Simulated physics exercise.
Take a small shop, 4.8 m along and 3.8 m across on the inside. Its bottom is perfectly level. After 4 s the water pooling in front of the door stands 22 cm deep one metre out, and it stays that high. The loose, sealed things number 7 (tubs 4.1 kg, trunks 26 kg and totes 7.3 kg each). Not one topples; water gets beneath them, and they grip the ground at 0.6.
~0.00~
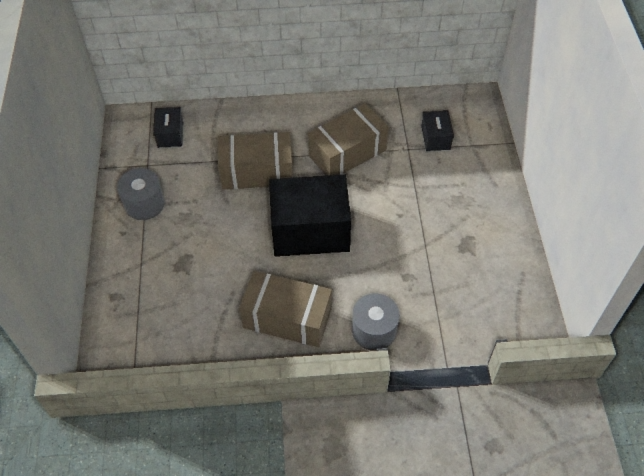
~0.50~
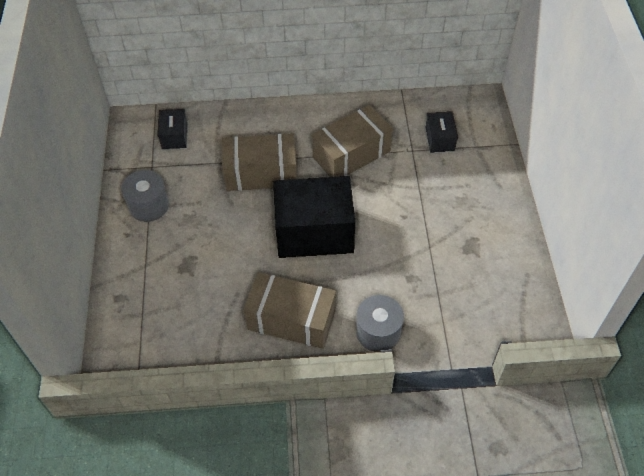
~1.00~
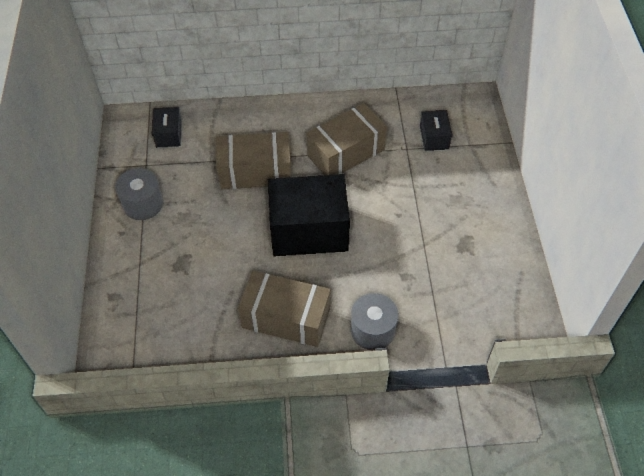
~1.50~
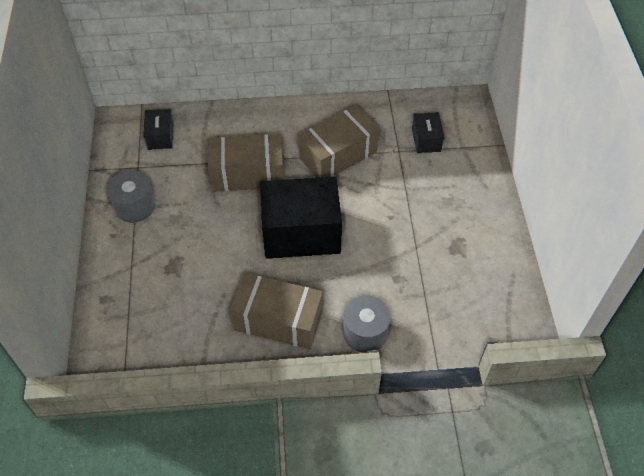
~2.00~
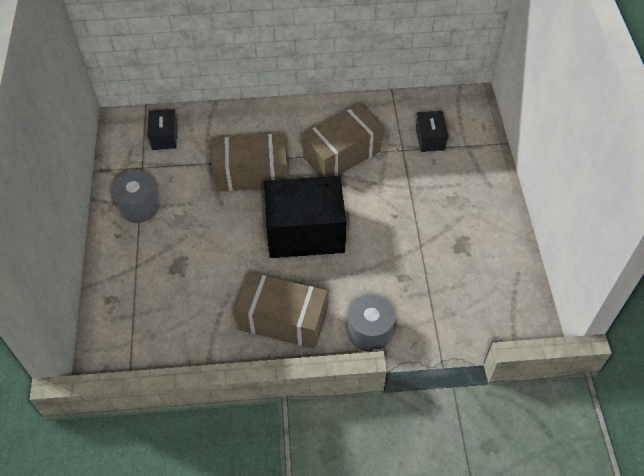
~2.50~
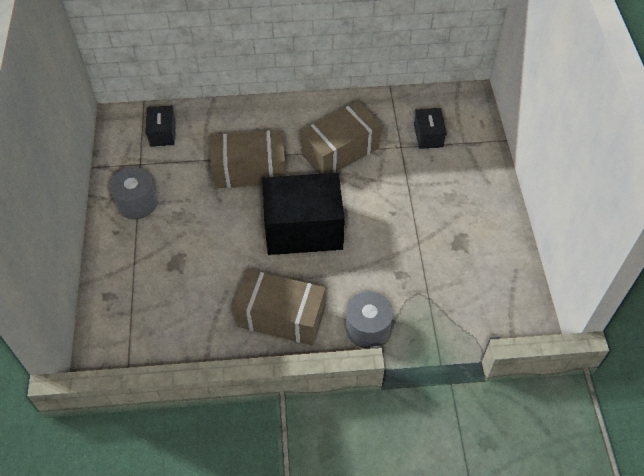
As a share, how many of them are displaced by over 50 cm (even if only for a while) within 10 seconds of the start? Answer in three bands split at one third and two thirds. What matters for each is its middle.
One third to two thirds.
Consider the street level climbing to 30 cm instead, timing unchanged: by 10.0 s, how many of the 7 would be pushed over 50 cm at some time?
In that case the number is 4.
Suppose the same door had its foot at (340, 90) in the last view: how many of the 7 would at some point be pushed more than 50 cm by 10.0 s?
Then it comes to 1 of them.
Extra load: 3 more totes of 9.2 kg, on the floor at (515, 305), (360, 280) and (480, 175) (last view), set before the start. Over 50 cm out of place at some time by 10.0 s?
The first one stays inside the mark, the next stays inside the mark, and the last tops the mark.
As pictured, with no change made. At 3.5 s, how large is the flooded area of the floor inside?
Wet area: Approx. 3.0 m2.
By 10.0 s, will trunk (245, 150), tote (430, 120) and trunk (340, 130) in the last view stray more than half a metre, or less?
Same order as the question: Smaller, greater, greater.
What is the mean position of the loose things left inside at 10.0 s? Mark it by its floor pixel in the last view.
They're centred close to (236, 188).
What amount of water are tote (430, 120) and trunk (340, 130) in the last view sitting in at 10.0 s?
First roughly 12 cm, second roughly 6 cm.
After 3.5 s 0 of 7 are over 50 cm from their spots; 0 afloat.
After 4.5 s 0 of 7 are over 50 cm from their spots; 0 afloat.
After 7.0 s 2 of 7 are over 50 cm from their spots; 2 afloat.
After 10.0 s 3 of 7 are over 50 cm from their spots, and 3 have been at some point; 3 afloat.
